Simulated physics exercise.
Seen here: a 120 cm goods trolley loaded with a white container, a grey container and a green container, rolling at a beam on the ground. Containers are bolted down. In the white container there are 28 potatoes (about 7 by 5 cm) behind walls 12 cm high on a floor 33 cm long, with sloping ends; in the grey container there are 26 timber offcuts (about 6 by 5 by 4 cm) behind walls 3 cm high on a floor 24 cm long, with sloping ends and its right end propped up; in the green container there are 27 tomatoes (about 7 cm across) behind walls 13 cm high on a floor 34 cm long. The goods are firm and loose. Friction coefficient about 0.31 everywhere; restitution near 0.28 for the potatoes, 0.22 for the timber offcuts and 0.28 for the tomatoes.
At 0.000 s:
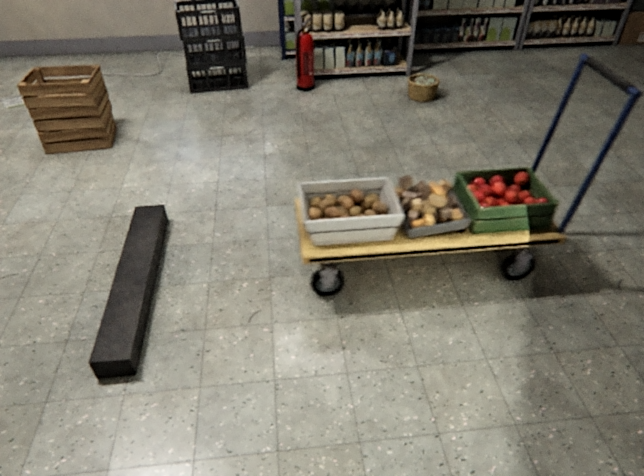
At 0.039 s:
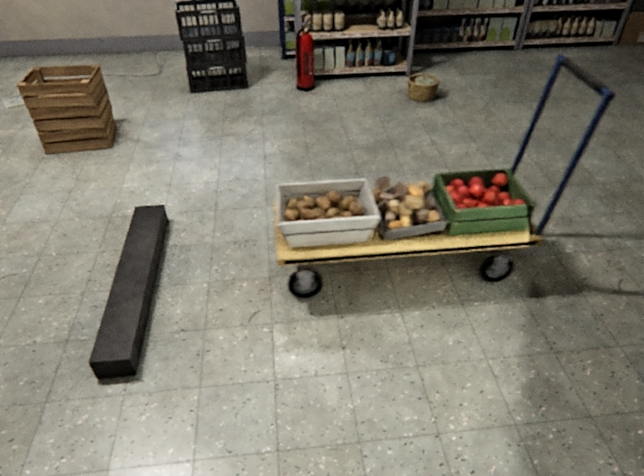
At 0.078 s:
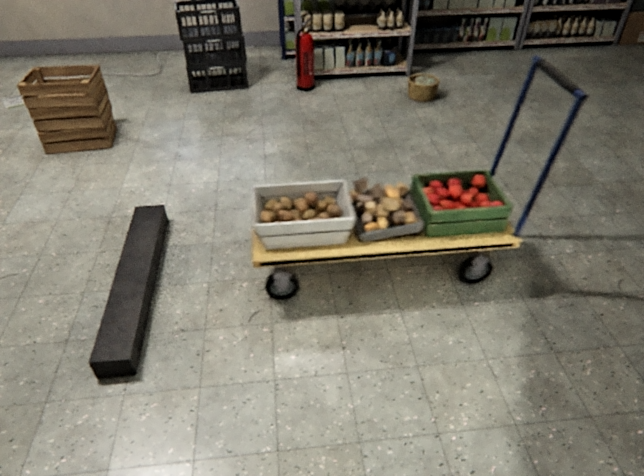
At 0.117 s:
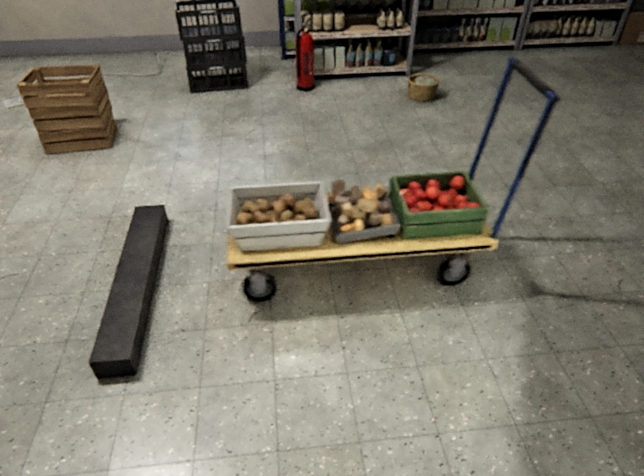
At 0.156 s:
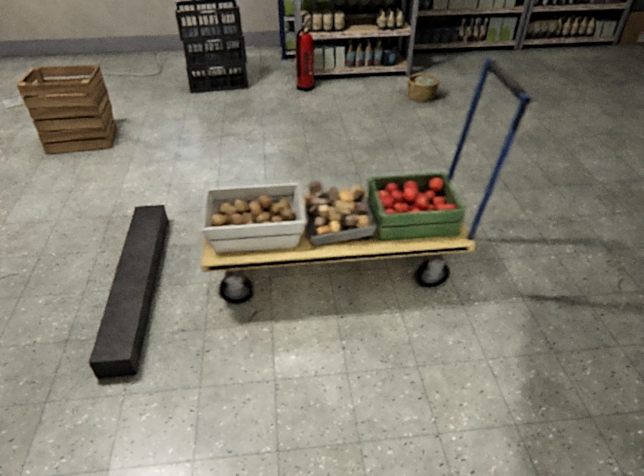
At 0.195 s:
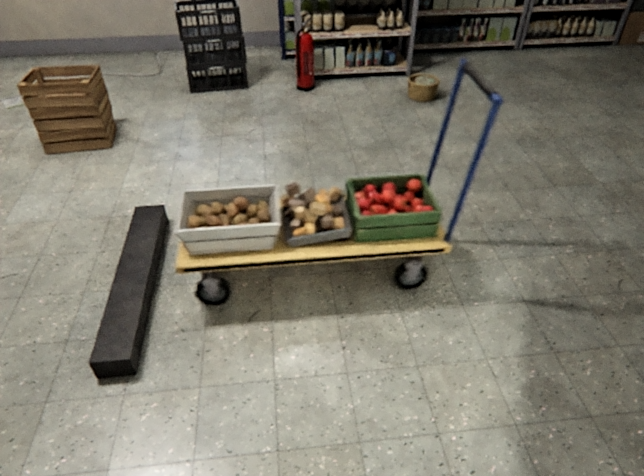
In a storeroom with a grey tiled floor, seen from slightly above, bottles line shelves at the back near a red extinguisher, with wooden and black crates to the left. A flat trolley with a blue handle carries potatoes in a white container, brownish chunks in a grey one and tomatoes in a green one. It rolls steadily leftward towards a dark beam, its load staying inside, while the view stays still.
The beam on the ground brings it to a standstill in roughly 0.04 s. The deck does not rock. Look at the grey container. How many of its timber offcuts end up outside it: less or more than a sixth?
More than one in six of the timber offcuts leave the grey container.
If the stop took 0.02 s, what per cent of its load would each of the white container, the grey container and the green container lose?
In that case white container 0, grey container 40, green container 0 per cent.
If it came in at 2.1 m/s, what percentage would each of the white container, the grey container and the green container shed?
In that case white container 0, grey container 30, green container 0 per cent.
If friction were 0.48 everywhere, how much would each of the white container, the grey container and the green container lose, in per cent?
Then white container 10, grey container 30, green container 0 per cent.
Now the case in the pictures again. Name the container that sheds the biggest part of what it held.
It is the grey container.
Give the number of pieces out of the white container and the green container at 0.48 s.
About: White container 0, green container 1.
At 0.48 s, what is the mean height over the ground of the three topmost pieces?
Roughly 52 cm.
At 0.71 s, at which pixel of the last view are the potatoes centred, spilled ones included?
At about (165, 226).
After 0.26 s, contact.
After 0.36 s, the white container has all 28, the grey container is down by 1 of 26 and the green container has all 27.
After 0.48 s, the white container has all 28, the grey container is down by 7 of 26 and the green container is down by 1 of 27.
After 0.71 s, the white container is down by 1 of 28, the grey container is down by 8 of 26 and the green container is down by 1 of 27.
When it is over (at 1.21 s), the white container is down by 1 of 28, the grey container is down by 9 of 26 and the green container is down by 1 of 27. Asked share, 9 of 26, 35 per cent.
